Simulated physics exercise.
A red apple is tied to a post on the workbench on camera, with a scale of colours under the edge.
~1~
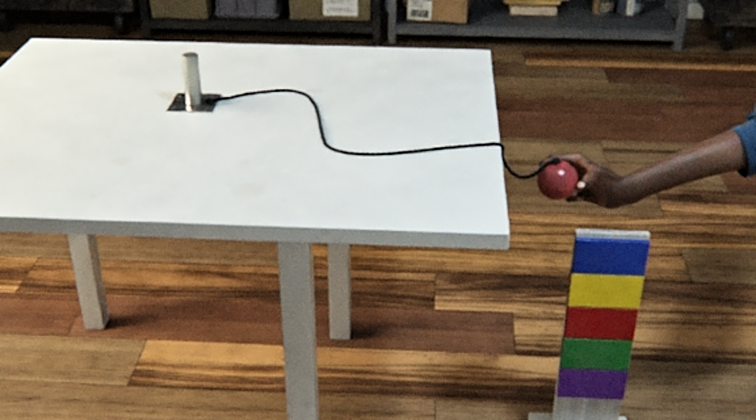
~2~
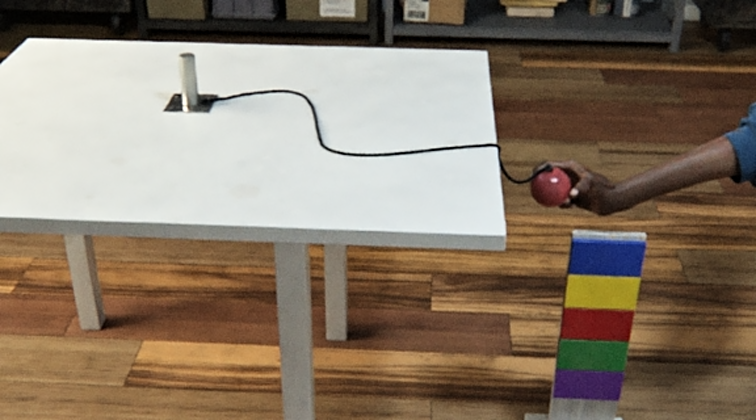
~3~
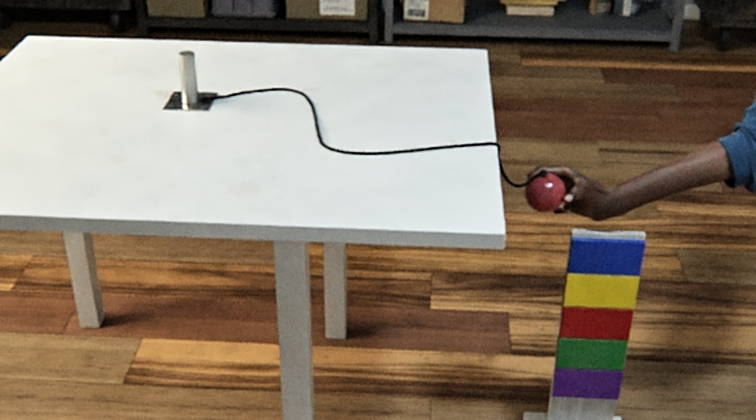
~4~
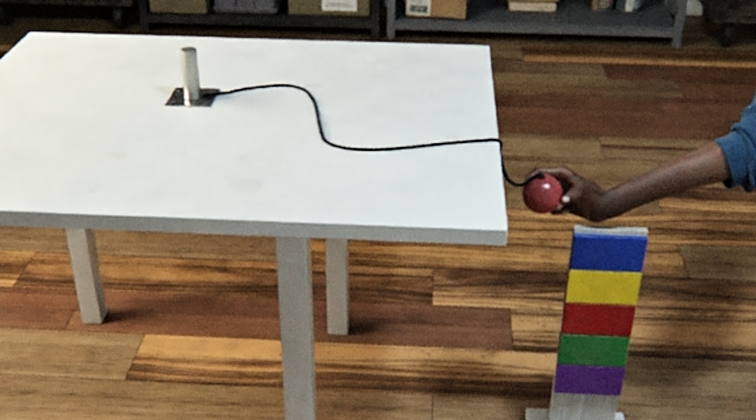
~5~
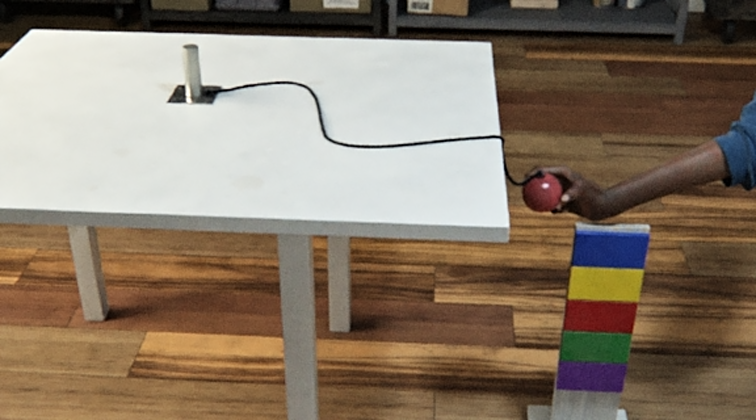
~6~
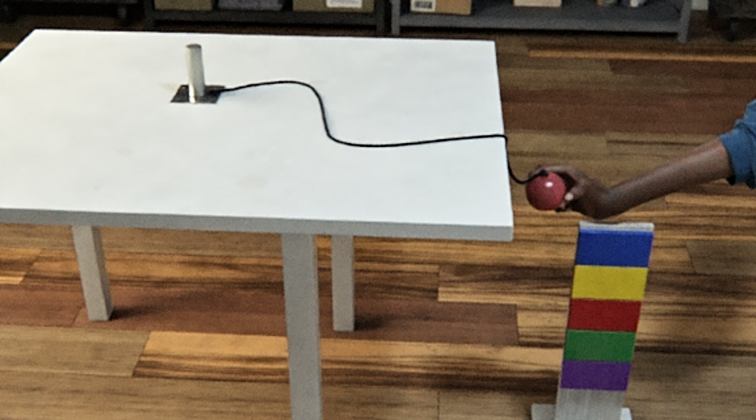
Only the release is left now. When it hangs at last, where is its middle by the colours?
By the colours, at red.
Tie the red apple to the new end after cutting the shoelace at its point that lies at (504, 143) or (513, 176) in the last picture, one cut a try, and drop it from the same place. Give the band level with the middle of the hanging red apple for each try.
Per try - 1: Blue; 2: Yellow.
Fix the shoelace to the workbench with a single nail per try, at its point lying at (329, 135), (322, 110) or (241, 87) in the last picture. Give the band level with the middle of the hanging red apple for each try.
Blue, then yellow, then red.
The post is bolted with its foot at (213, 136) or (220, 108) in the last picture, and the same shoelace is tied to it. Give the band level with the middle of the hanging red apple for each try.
For the first it would be green, for the second green.
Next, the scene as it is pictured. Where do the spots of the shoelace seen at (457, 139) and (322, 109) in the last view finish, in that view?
One finishes at (502, 177) and the other at (372, 108).
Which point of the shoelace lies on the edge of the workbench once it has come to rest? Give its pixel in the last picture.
(395, 145), give or take.
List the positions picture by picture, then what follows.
The first frame shows red apple (557, 180); blue (611, 259); yellow (606, 292); red (601, 325); green (596, 355); purple (592, 385).
The second frame shows red apple (550, 187); shoelace through (244, 94) (309, 102) (321, 141) (395, 154) (484, 146).
The third frame shows red apple (545, 192).
The fourth frame shows red apple (542, 194); shoelace through (245, 89) (311, 96) (323, 135) (397, 149) (486, 140).
The fifth frame shows red apple (542, 192).
The sixth frame shows red apple (545, 191); shoelace through (250, 85) (316, 93) (328, 132) (402, 145) (491, 136).
Soon after, apple near (507, 282); level with yellow.
After that, apple near (477, 292); level with red.
And then, apple near (484, 301); level with red.
In the end, apple near (500, 301); level with red. The red one.
